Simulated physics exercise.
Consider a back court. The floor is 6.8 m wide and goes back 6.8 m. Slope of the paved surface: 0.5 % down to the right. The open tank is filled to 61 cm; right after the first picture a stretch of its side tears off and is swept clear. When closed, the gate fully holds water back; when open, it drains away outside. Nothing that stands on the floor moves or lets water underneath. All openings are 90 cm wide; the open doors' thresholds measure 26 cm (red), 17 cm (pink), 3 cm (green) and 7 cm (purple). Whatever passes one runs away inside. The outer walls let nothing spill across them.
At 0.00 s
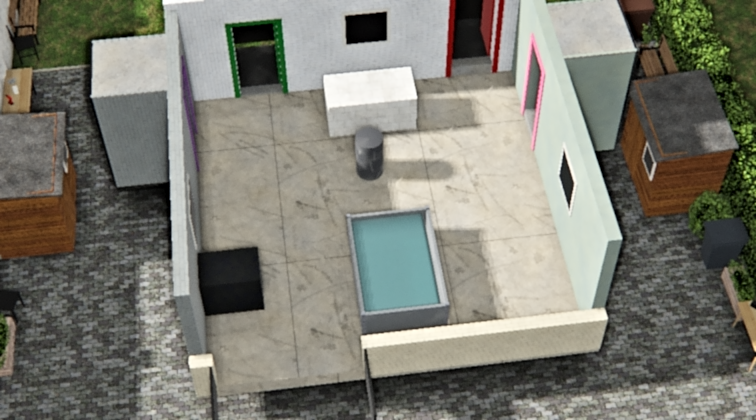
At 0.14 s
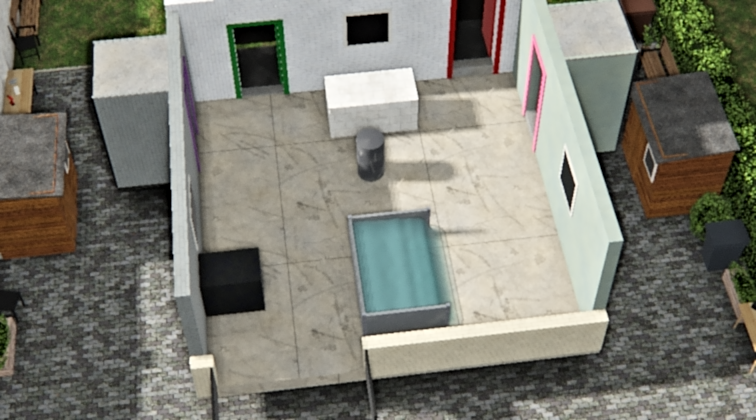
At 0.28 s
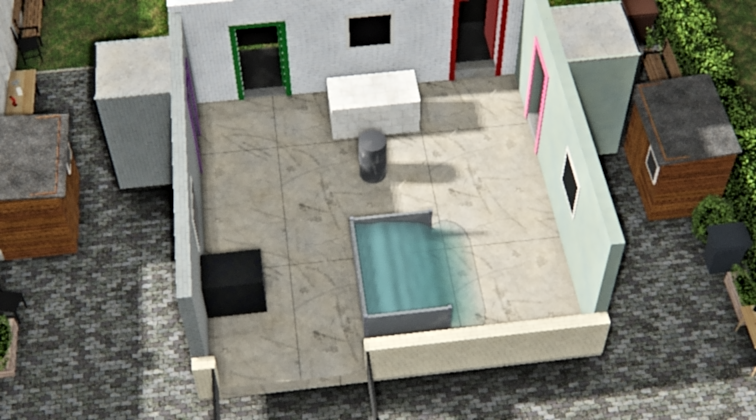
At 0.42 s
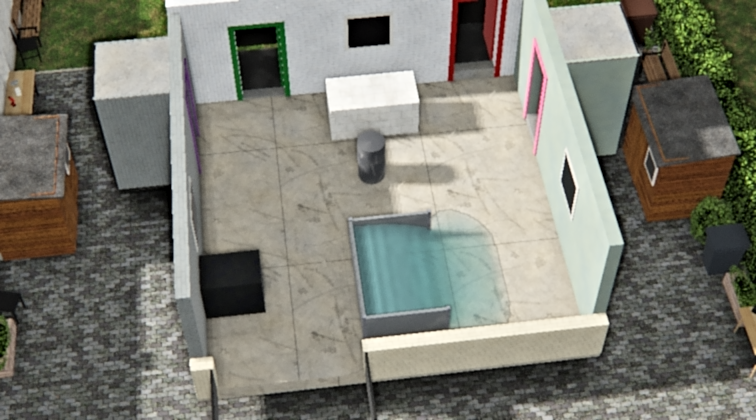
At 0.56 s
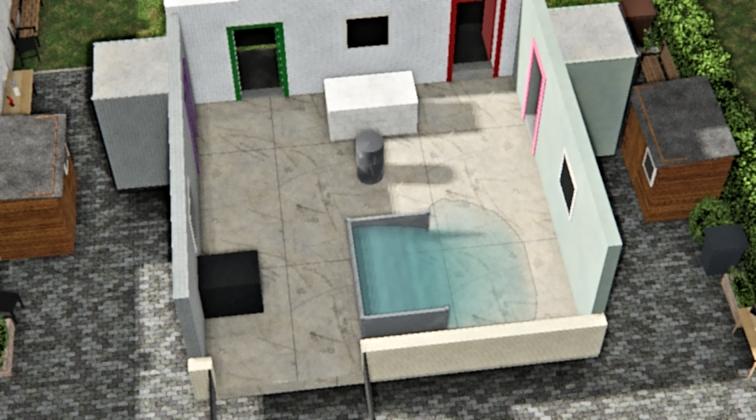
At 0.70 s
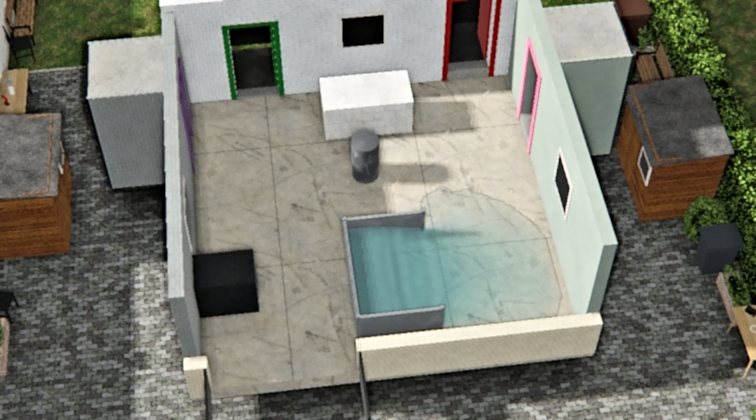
Water pours through the open right side of a grey-walled tank and spreads in a widening, rounded sheet across the pale stone floor of a walled court, seen from high above. Around it stand a white block, a dark grey cylinder, a black box at left, and green, red and pink doorways. The sheet grows toward the pale green right wall, while the view shifts very slightly.
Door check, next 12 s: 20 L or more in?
Red door no, pink door no, green door no, purple door no.
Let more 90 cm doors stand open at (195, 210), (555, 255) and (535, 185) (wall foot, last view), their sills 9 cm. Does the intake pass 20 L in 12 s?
In sequence the answers are less than that, more than that and more than that.
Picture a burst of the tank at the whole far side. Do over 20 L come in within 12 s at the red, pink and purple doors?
Then: Red below, pink under, purple past it.
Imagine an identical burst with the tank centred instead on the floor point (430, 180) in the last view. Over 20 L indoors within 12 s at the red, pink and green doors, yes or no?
Lab note: Red door limit not exceeded; pink door limit exceeded; green door limit not exceeded.
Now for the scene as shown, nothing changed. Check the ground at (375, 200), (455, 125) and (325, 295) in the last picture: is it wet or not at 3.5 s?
Listed in turn: Spared so far / swamped / spared so far.
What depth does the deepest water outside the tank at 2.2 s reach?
Roughly 36 cm.
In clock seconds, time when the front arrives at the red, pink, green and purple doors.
Arrival: Red 2.8 s, pink 1.8 s, green 5.0 s, purple 7.0 s.
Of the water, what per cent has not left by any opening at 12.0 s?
I'd say close to 96 percent is still there.
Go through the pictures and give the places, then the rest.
In the first frame, the open tank at (397, 262) is whole and still, 61 cm deep.
In the second frame, the front is at a hidden place, 1.2 m from the gap at (436, 271); 0.4 m2 of floor is under water; 61 cm left at the back of the open tank.
In the third frame, the front is at (449, 225), 1.3 m from the gap at (437, 274); 1.4 m2 of floor is under water; 60 cm left at the back of the open tank.
In the fourth frame, the front is at a hidden place, 1.6 m from the gap at (436, 276); 3.0 m2 of floor is under water; 53 cm left at the back of the open tank.
In the fifth frame, the front is at a hidden place, 2.0 m from the gap at (434, 276); 4.9 m2 of floor is under water; 52 cm left at the back of the open tank.
In the sixth frame, the front is at (556, 297), 2.4 m from the gap at (430, 276); 6.8 m2 of floor is under water; 47 cm left at the back of the open tank.
After 1.4 s water covers 20 % of the floor and is deepest (40 cm) near (568, 329); red door not reached, pink door not reached, green door not reached, purple door not reached.
After 2.2 s water covers 25 % of the floor and is deepest (36 cm) near (568, 329); red door not reached, pink door 10 cm at the sill, 0 L in, green door not reached, purple door not reached.
After 3.5 s water covers 40 % of the floor and is deepest (22 cm) near (500, 77); red door 19 cm at the sill, 0 L in, pink door 7 cm at the sill, 0 L in, green door not reached, purple door not reached.
After 7.0 s water covers 65 % of the floor and is deepest (15 cm) near (502, 83); red door 12 cm at the sill, 0 L in, pink door 8 cm at the sill, 0 L in, green door 4 cm at the sill, 1 L in, purple door 3 cm at the sill, 0 L in.
After 12.0 s water covers 90 % of the floor and is deepest (8 cm) near (495, 271); red door 7 cm at the sill, 0 L in, pink door 6 cm at the sill, 0 L in, green door 3 cm at the sill, 2 L in, purple door 3 cm at the sill, 0 L in.
